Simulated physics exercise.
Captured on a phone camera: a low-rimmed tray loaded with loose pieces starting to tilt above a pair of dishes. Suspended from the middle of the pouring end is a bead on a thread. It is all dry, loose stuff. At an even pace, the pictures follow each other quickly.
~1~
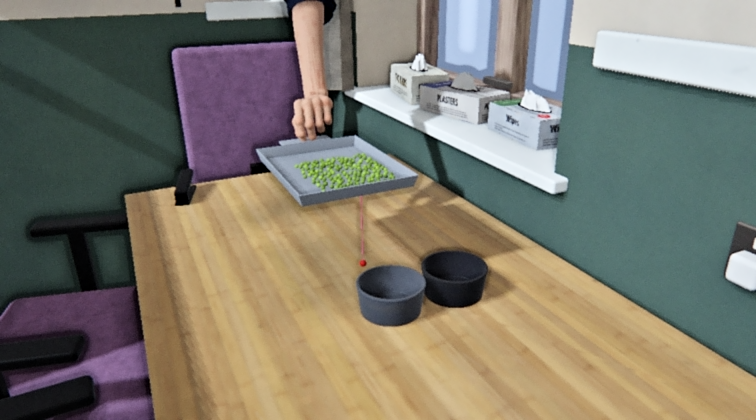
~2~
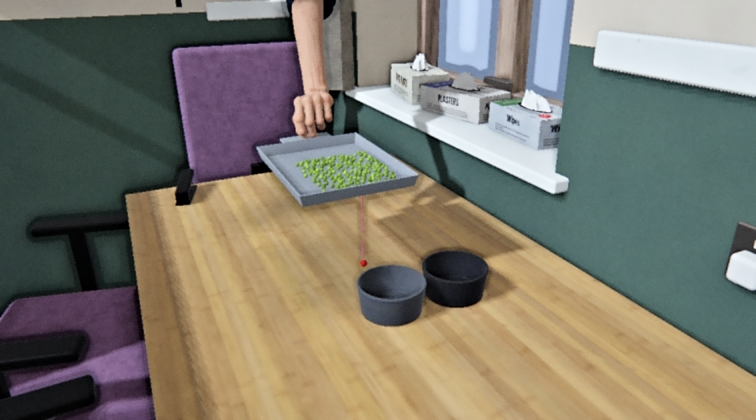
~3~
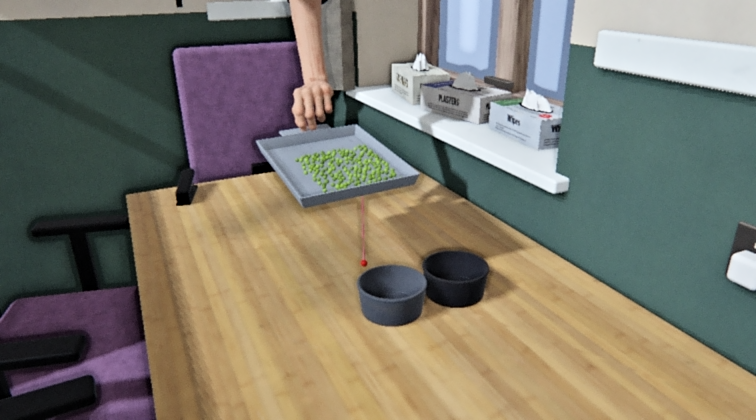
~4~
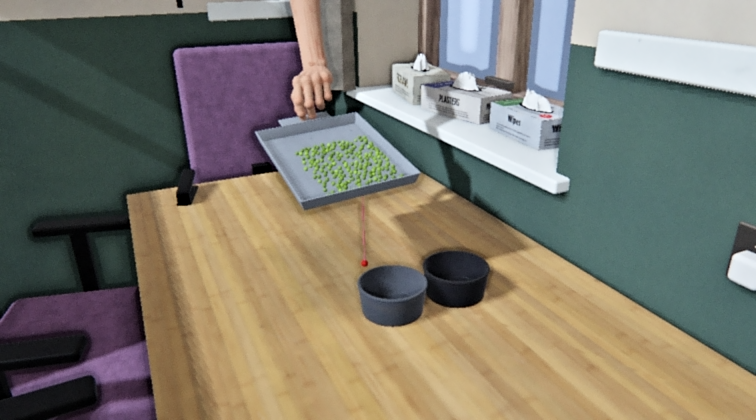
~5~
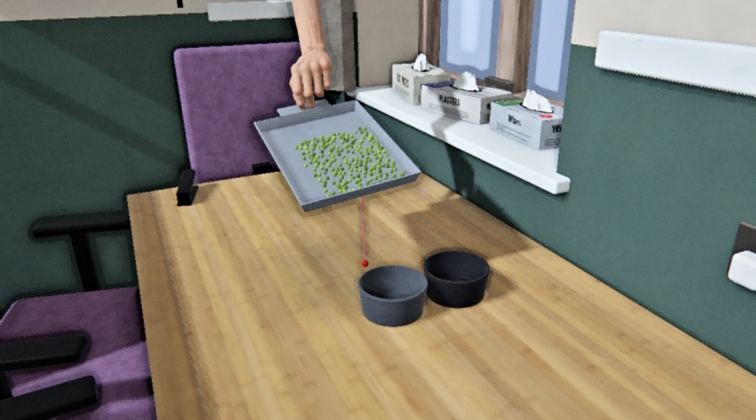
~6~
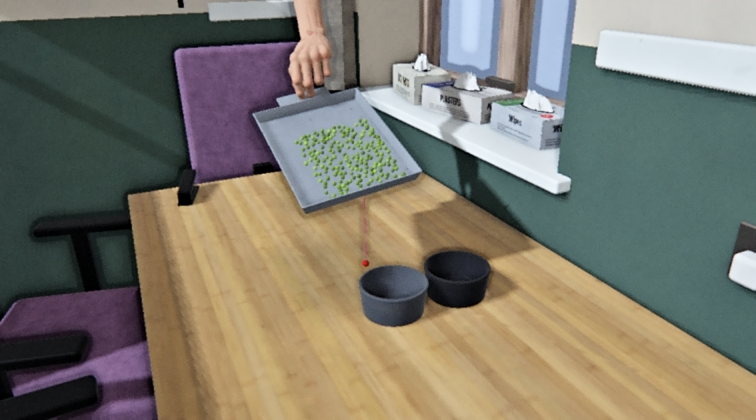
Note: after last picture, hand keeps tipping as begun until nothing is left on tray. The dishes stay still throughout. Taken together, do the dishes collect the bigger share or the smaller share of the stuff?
The smaller share.
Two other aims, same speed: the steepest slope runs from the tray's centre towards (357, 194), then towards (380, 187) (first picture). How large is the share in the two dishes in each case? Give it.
Roughly 70 percent first and 50 percent second.
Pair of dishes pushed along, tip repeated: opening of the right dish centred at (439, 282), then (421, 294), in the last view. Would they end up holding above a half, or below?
Well, a minority share the first time and a minority share the next.
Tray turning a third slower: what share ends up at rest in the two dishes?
Something like 10 percent, give or take.
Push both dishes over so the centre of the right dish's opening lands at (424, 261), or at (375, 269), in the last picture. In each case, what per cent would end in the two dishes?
You'd get near 30 per cent and afterwards near 70 per cent.
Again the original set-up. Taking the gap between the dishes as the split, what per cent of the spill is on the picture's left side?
Estimate: Near 100 per cent.
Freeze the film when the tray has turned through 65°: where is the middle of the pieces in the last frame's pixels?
Look close to (338, 198) in the last picture.
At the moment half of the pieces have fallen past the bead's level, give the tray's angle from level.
My estimate is some 105 degrees.
Just after the last frame, tray tipped steeply; almost all on the tray; about a tenth in the air.
A moment on, tray tipped past a quarter turn; roughly a quarter on the tray; roughly a third outside both; roughly a third in the air.
Further on, tray tipped past a quarter turn; about a tenth in the left dish; almost all outside both.
When it is over, tray tipped past a quarter turn; about a tenth in the left dish; not one in the right dish; almost all outside both.
